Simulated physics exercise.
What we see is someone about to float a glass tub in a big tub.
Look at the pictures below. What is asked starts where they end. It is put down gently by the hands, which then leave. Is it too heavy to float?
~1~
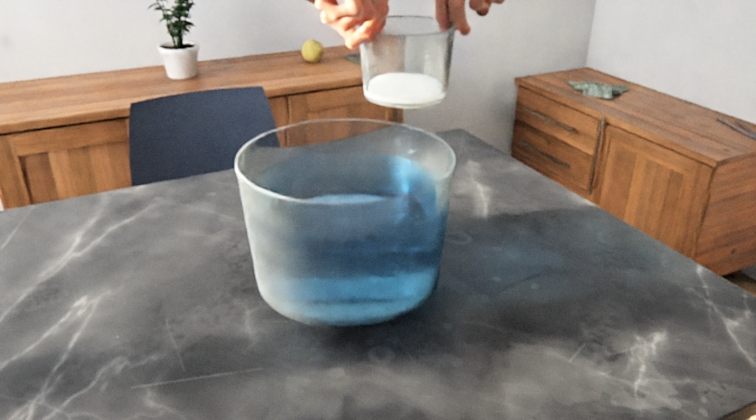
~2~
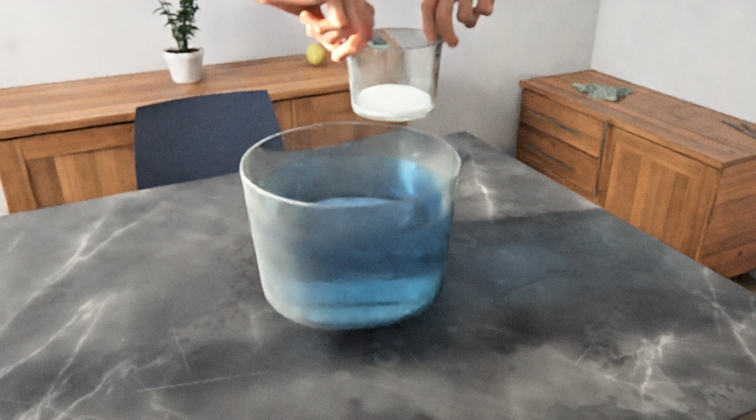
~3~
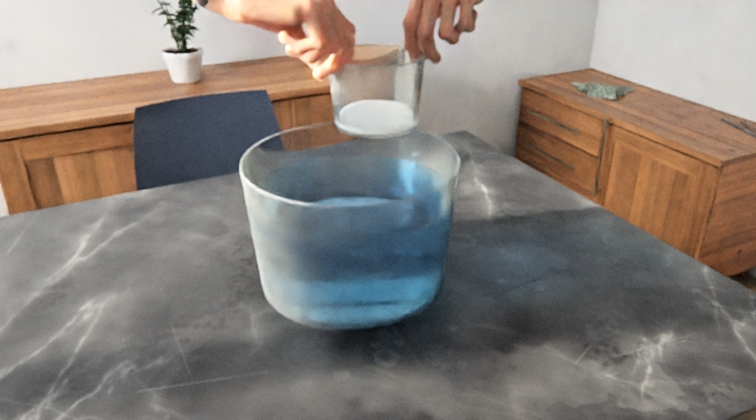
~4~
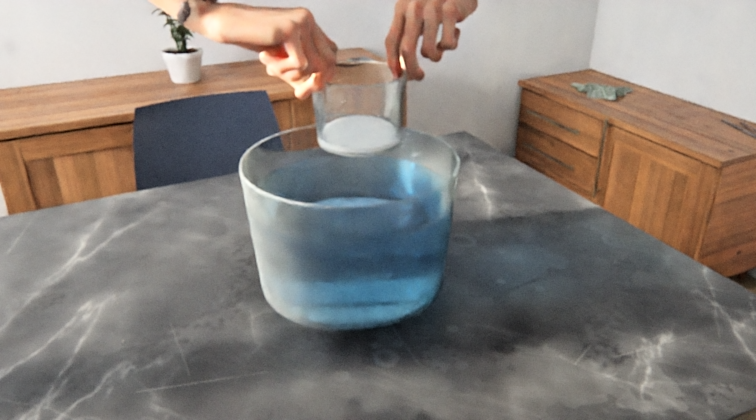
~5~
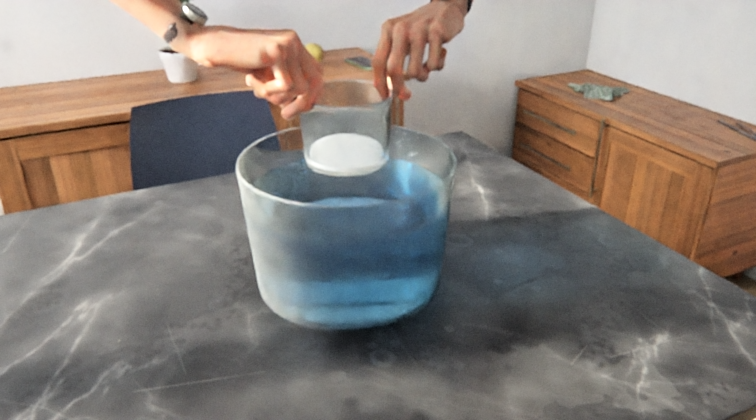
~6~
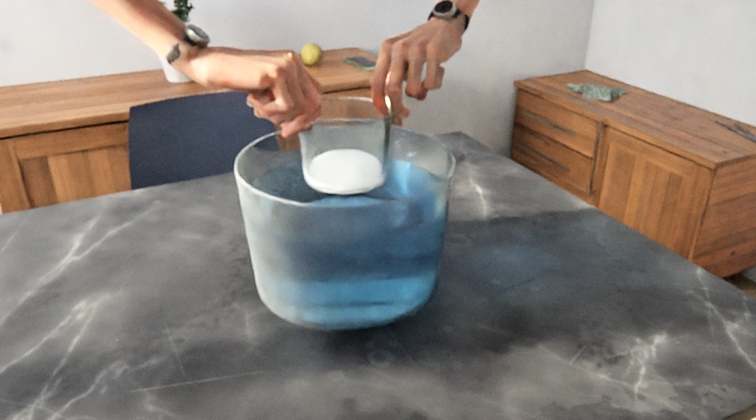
Stays on top.
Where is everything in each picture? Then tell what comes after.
In the first frame, tub (406, 58) nearly empty; above the big tub.
In the second frame, tub nearly empty, surface at (394, 100); coming down.
In the third frame, tub (376, 88) nearly empty; lower.
In the fourth frame, tub nearly empty, surface at (360, 134); lower still.
In the fifth frame, tub (346, 125) nearly empty; close to the surface.
In the sixth frame, tub nearly empty, surface at (346, 169); just over the surface.
Soon after, the tub dips into the water.
Later, it bobs and steadies.
In the end, the tub floats with about half of its side showing.
